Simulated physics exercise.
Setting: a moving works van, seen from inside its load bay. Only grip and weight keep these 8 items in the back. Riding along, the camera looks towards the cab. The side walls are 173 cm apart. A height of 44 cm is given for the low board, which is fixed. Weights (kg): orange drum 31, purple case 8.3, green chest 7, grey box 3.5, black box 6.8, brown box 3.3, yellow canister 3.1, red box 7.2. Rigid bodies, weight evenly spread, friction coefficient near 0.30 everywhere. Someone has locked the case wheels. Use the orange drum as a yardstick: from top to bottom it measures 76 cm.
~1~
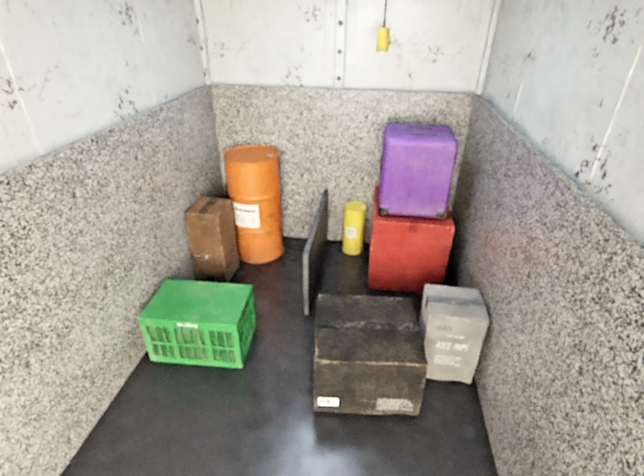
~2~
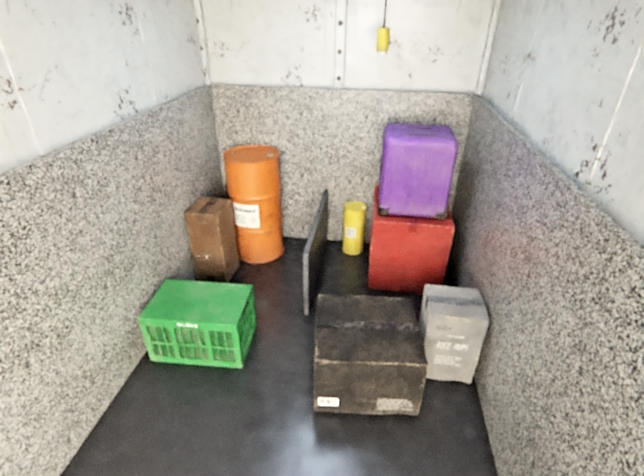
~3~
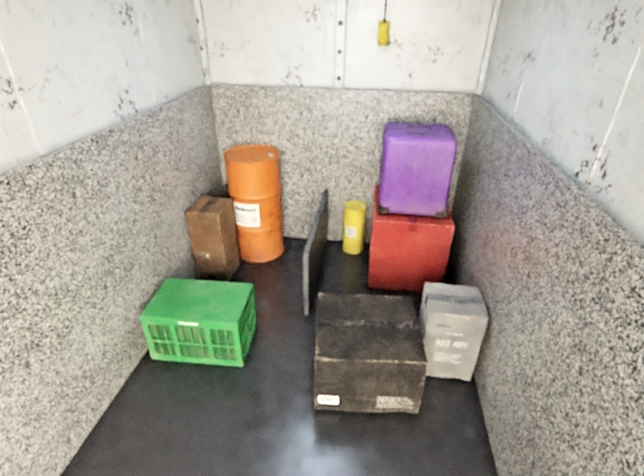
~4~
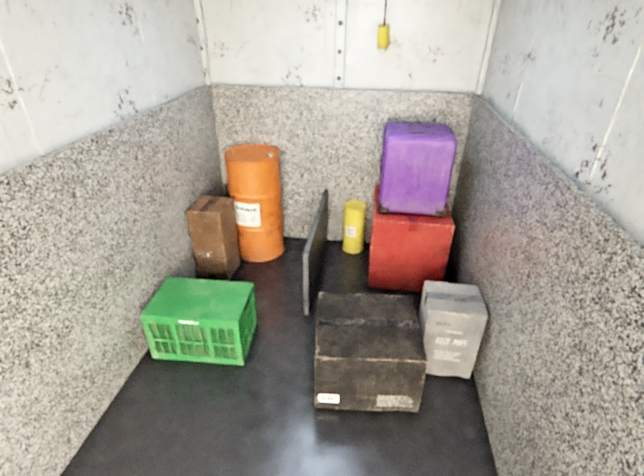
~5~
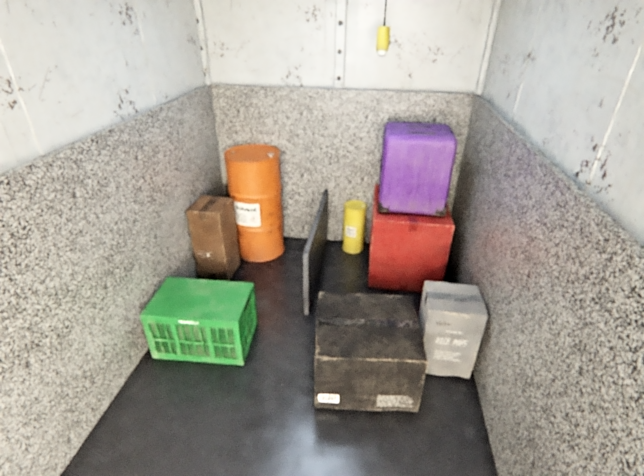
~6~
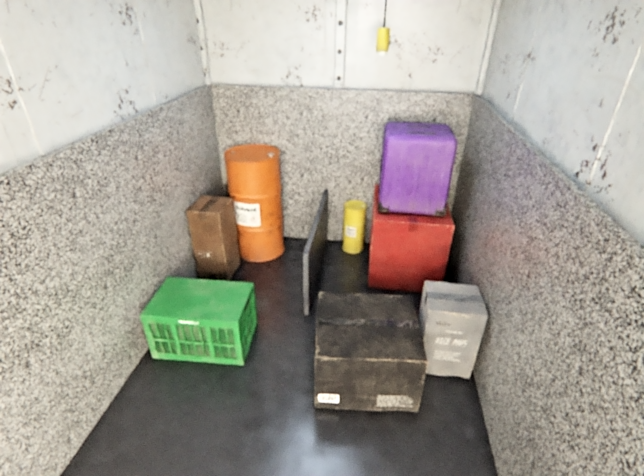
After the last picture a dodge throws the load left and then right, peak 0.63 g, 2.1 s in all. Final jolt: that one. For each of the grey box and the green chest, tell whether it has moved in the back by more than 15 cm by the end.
The grey box remains in position; the green chest goes out of position.
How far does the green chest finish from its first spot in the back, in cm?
The shift is close to 44 cm.
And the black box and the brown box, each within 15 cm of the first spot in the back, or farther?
The black box stays put; the brown box ends elsewhere.
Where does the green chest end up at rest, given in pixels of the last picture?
It ends near (283, 329).
Then, 0.90 s later than the last frame, load feels 0.30 g left; grey box 25 cm from its spot near (397, 324); green chest 5 cm from its spot near (195, 320); purple case 29 cm from its spot.
Then, 1.80 s later than the last frame, load feels 0.48 g right; grey box 34 cm from its spot near (380, 322); green chest 7 cm from its spot near (216, 322); purple case tilted 15°.
Then, 2.00 s later than the last frame, load feels 0.24 g right; green chest 24 cm from its spot near (247, 325); grey box 16 cm from its spot near (415, 326); purple case tilted 7°.
When it is over, off its perch, purple case; not toppled but over 15 cm from the start, orange drum, green chest and brown box; the other 4 within 15 cm of the start. In the last view, grey box near (451, 329), green chest near (283, 329).
